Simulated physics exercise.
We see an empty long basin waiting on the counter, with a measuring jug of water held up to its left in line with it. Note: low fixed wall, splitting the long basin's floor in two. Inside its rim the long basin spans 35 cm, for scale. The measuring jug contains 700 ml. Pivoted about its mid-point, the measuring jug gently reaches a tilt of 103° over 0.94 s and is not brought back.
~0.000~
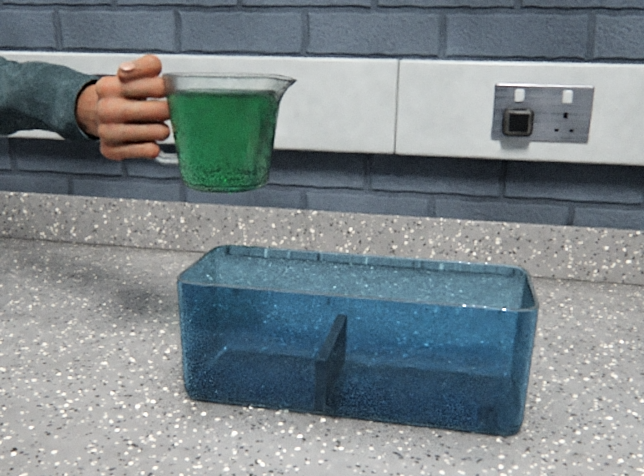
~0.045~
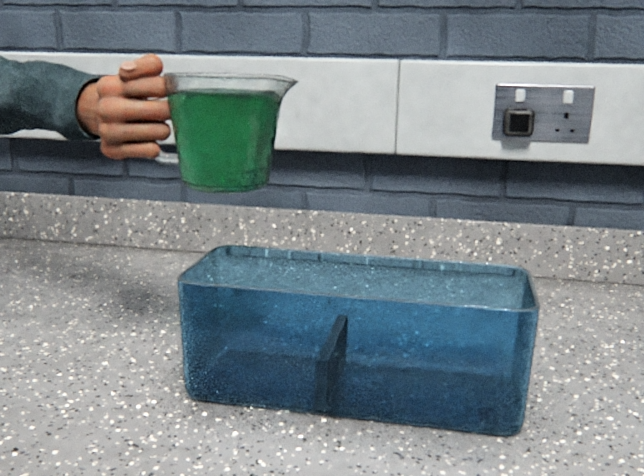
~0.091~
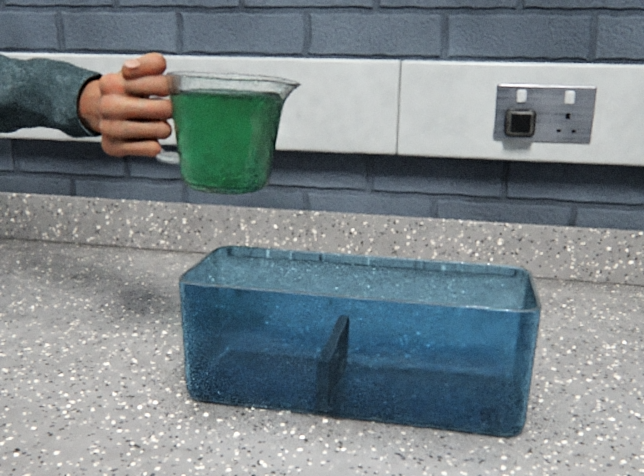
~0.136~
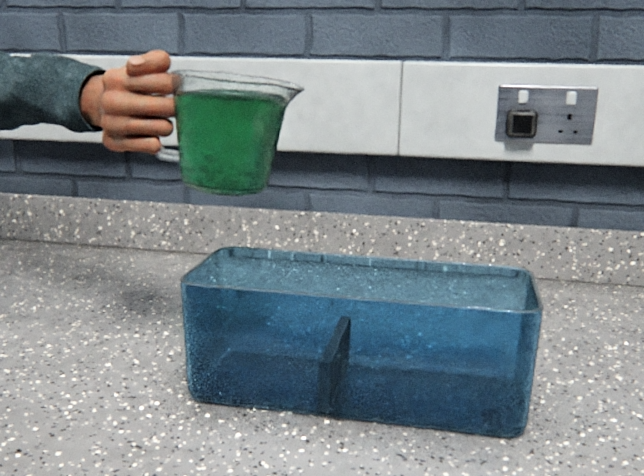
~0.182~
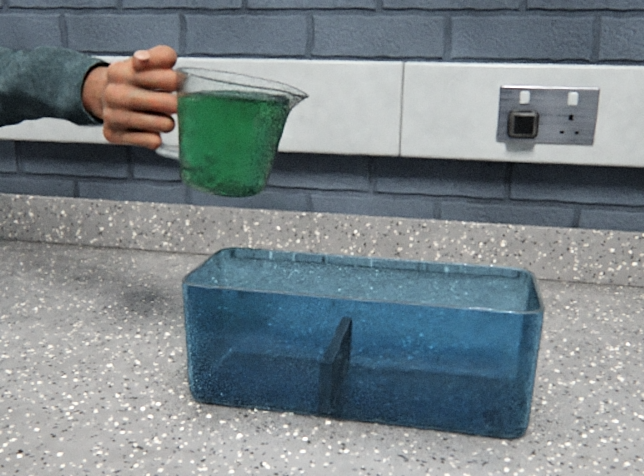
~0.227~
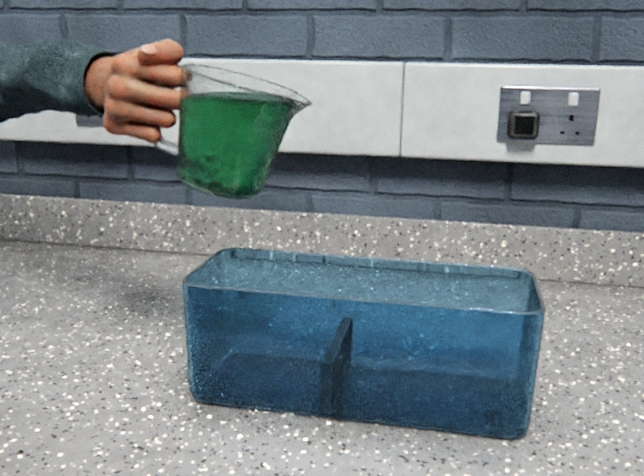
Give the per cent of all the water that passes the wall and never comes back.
I would say 77 percent.
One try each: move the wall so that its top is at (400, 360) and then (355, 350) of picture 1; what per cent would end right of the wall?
First try about 5 %, second try about 45 %.
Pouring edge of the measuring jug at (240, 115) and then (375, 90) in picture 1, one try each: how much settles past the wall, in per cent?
In turn about 5 and 95 per cent.
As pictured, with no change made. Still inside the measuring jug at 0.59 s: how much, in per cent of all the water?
Close to 68 in a hundred.
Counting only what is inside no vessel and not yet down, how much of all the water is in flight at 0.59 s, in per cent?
Around 22 percent.
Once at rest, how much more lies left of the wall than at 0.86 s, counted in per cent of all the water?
Near 14 percent, give or take.
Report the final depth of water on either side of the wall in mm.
The left ends up at roughly 8 mm, with the right at roughly 22 mm.
By 0.59 s the tilt is 72° and 68 per cent is still to pour, 0 is left of the wall and 9 right of it.
By 0.86 s the tilt is 101° and 14 per cent is still to pour, 7 is left of the wall and 62 right of it.
By 1.14 s the tilt is 103° and 0 per cent is still to pour, 21 is left of the wall and 77 right of it.
By 1.44 s the tilt is 103° and 0 per cent is still to pour, 22 is left of the wall and 77 right of it.
At rest 22 per cent lies left of the wall, 77 right of it and 1 outside.
